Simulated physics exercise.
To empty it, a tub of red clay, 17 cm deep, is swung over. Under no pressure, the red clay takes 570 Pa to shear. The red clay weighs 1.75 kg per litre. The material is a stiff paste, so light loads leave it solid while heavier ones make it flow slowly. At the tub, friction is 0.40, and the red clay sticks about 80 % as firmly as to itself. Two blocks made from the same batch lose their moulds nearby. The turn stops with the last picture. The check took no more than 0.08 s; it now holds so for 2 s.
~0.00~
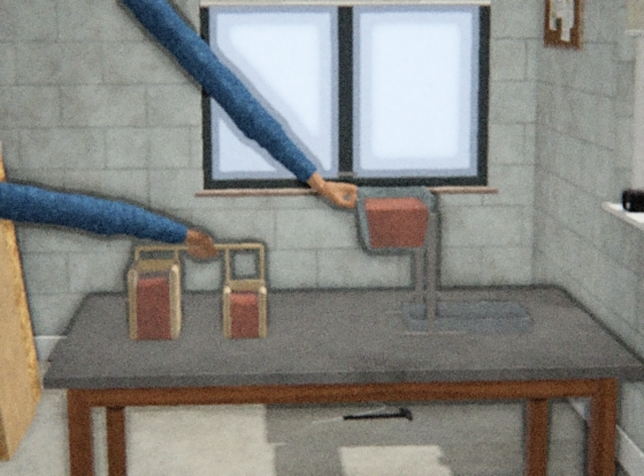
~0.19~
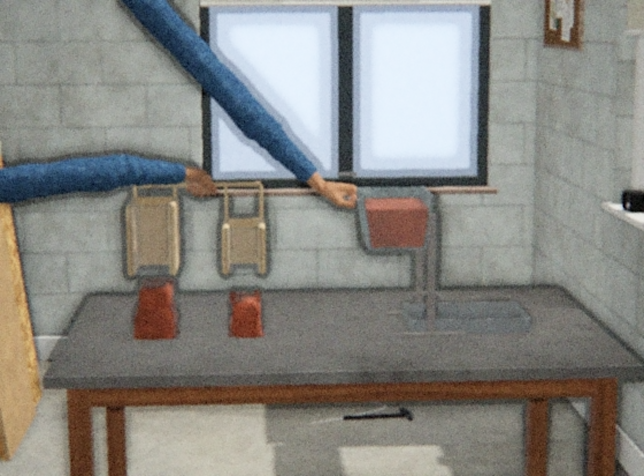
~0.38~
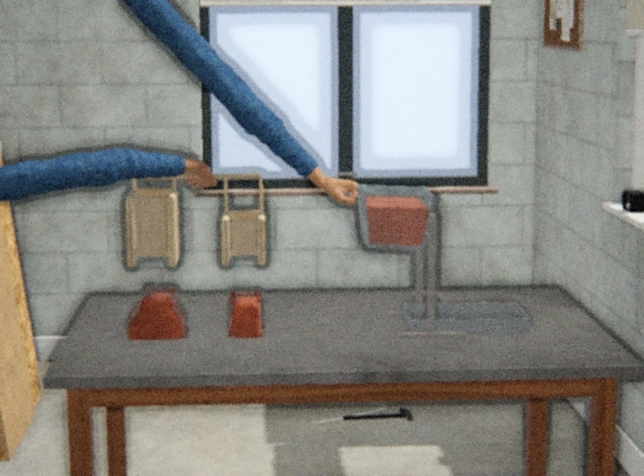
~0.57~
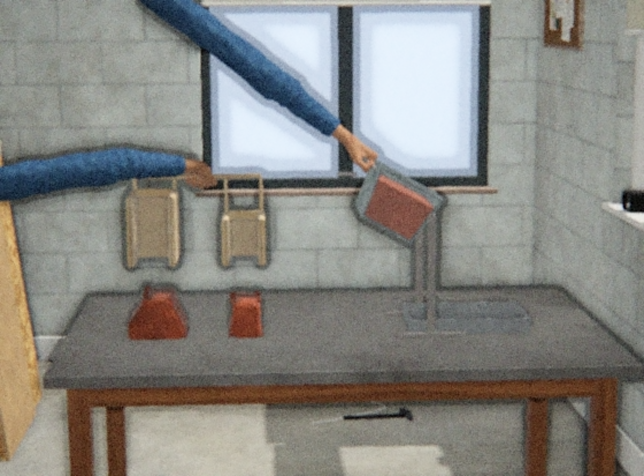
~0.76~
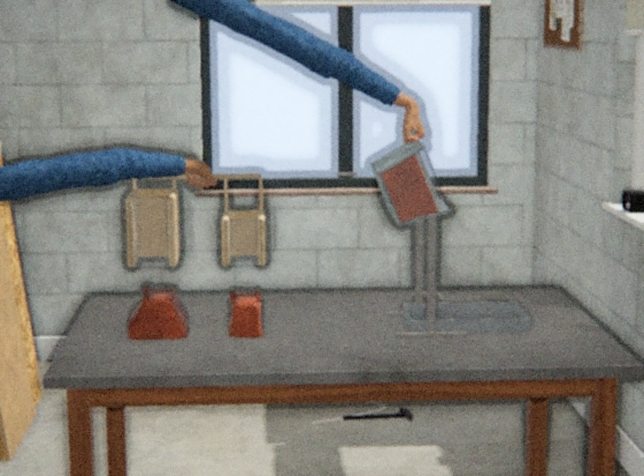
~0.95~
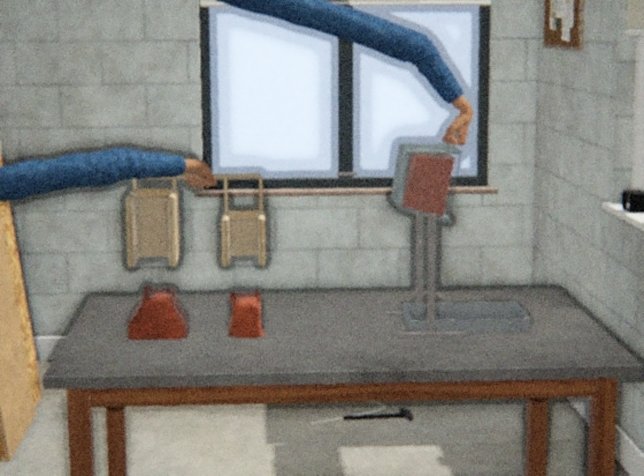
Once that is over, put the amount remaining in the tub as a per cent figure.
The amount remaining comes to about 34 %.
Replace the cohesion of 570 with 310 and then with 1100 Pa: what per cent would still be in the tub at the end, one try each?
The answers, in order, are 30 % and 20 %.
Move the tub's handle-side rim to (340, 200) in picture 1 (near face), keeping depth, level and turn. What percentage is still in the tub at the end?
Some 25 percent would still be in the tub at the end.
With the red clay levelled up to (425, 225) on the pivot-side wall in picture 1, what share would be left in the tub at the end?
About 50 per cent.
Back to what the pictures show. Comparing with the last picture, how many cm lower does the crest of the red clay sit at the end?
About 11 cm.
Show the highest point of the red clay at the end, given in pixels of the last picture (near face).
At about (429, 191).
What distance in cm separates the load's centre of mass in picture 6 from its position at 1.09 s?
Roughly 6 cm.
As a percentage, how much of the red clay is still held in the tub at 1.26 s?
Roughly 35 per cent.
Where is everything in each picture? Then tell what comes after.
Handle-side rim at (365, 198), tilt 0 degrees; crest of the red clay at (417, 208); block heights 20 cm, 13 cm (left to right), in the first picture.
Handle-side rim at (365, 198), tilt 0 degrees; crest of the red clay at (417, 208); block heights 17 cm, 12 cm (left to right), in the second picture.
Handle-side rim at (366, 195), tilt 3 degrees; crest of the red clay at (370, 206); block heights 14 cm, 12 cm (left to right), in the third picture.
Handle-side rim at (383, 168), tilt 29 degrees; crest of the red clay at (380, 181); block heights 14 cm, 12 cm (left to right), in the fourth picture.
Handle-side rim at (425, 148), tilt 68 degrees; crest of the red clay at (413, 156); block heights 14 cm, 12 cm (left to right), in the fifth picture.
Handle-side rim at (461, 154), tilt 98 degrees; crest of the red clay at (420, 156); block heights 14 cm, 12 cm (left to right), in the sixth picture.
After 1.09 s, the tub is at 98 degrees and holds 76 %.
After 1.26 s, the tub is at 98 degrees and holds 34 %.
After 1.43 s, the tub is at 98 degrees and holds 34 %.
After 1.60 s, the tub is at 98 degrees and holds 34 %.
After 2.95 s, the tub is at 98 degrees and holds 34 %.
